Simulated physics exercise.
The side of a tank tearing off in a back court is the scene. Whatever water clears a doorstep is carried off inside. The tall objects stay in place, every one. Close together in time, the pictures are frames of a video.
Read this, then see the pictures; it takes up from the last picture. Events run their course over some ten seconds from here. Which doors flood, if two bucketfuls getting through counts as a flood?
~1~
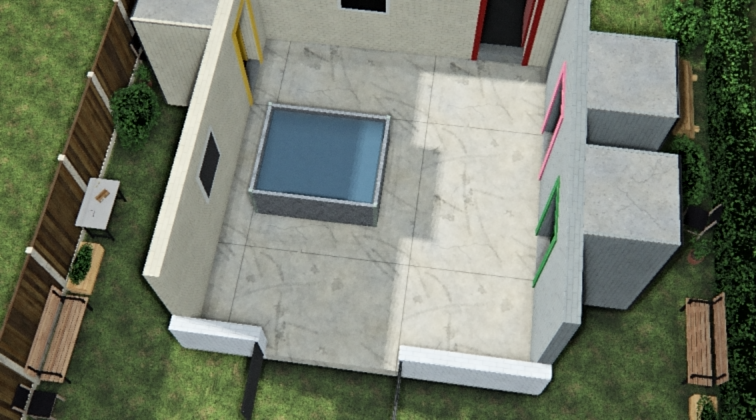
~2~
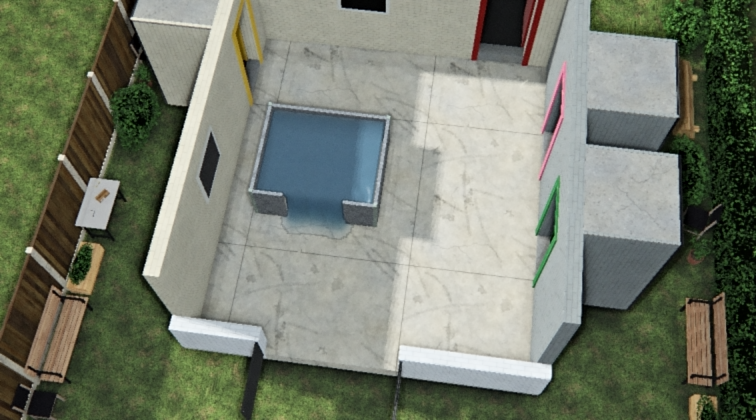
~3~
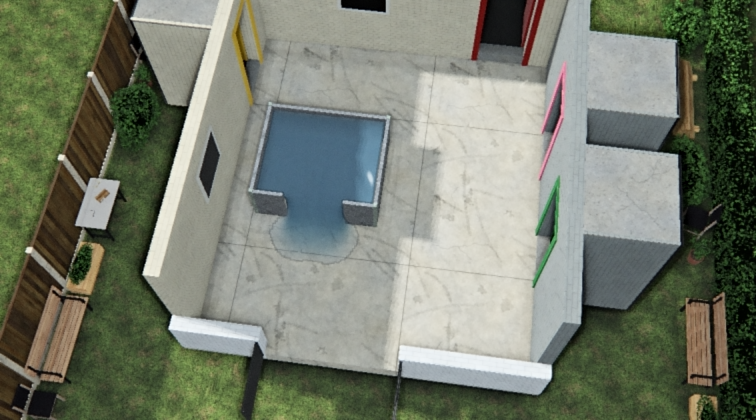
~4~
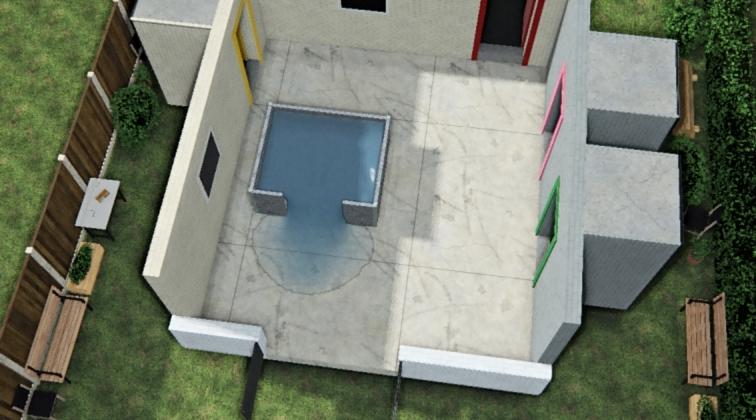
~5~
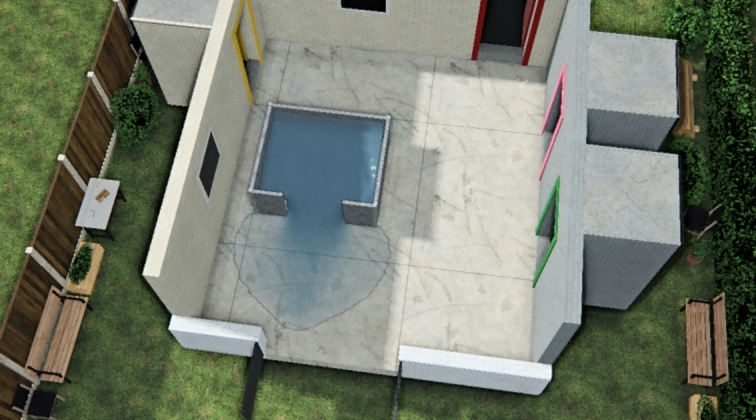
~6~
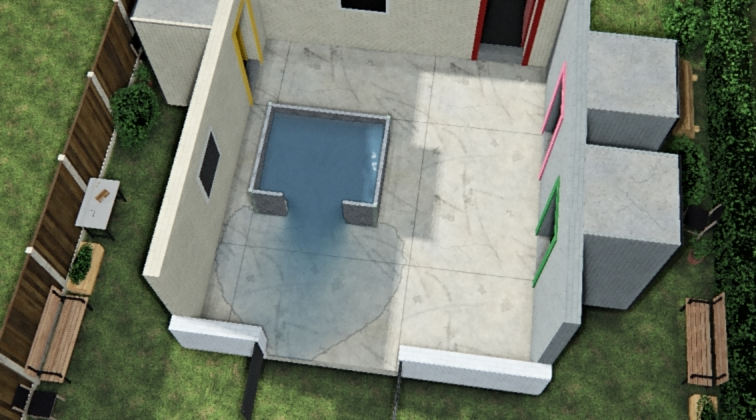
The yellow door does not flood; the red door does not flood; the pink door does not flood; the green door does not flood.
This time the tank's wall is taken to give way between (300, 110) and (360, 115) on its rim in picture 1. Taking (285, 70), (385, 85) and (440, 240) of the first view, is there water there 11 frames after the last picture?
One after the other: Under water, covered, not flooded.
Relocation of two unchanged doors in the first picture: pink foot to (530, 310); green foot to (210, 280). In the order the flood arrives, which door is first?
The green one.
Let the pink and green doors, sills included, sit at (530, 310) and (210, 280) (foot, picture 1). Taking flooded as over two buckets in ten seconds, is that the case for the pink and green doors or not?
Here the pink door stays within the limit while the green door tops the limit.
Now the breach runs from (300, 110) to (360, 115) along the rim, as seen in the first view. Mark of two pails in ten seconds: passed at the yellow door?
The yellow one exceeds the limit.
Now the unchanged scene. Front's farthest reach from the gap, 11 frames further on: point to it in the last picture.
At roughly (509, 371).
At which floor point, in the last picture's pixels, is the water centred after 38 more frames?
Centre: Close to (316, 215).
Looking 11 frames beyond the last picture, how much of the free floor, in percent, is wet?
Roughly 30 per cent.
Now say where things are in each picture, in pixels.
In the first picture, the water tank at (321, 156) is whole and still.
In the second picture, the front is at (347, 230), out from the gap at (315, 211).
In the third picture, the front is at (339, 257), out from the gap at (315, 212).
In the fourth picture, the front is at (290, 286), out from the gap at (315, 212).
In the fifth picture, the front is at (286, 322), out from the gap at (315, 212).
In the sixth picture, the front is at a hidden place, out from the gap at (315, 211).
A moment on, water covers 25 % of the floor; the yellow door not reached, the red door not reached, the pink door not reached, the green door not reached.
Next, water covers 30 % of the floor; the yellow door not reached, the red door not reached, the pink door not reached, the green door not reached.
Then, water covers 35 % of the floor; the yellow door not reached, the red door not reached, the pink door not reached, the green door wet at the sill, nothing in.
Later, water covers 50 % of the floor; the yellow door wet at the sill, nothing in, the red door not reached, the pink door not reached, the green door wet at the sill, nothing in.
In the end, water covers 70 % of the floor; the yellow door wet at the sill, nothing in, the red door not reached, the pink door not reached, the green door wet at the sill, nothing in.
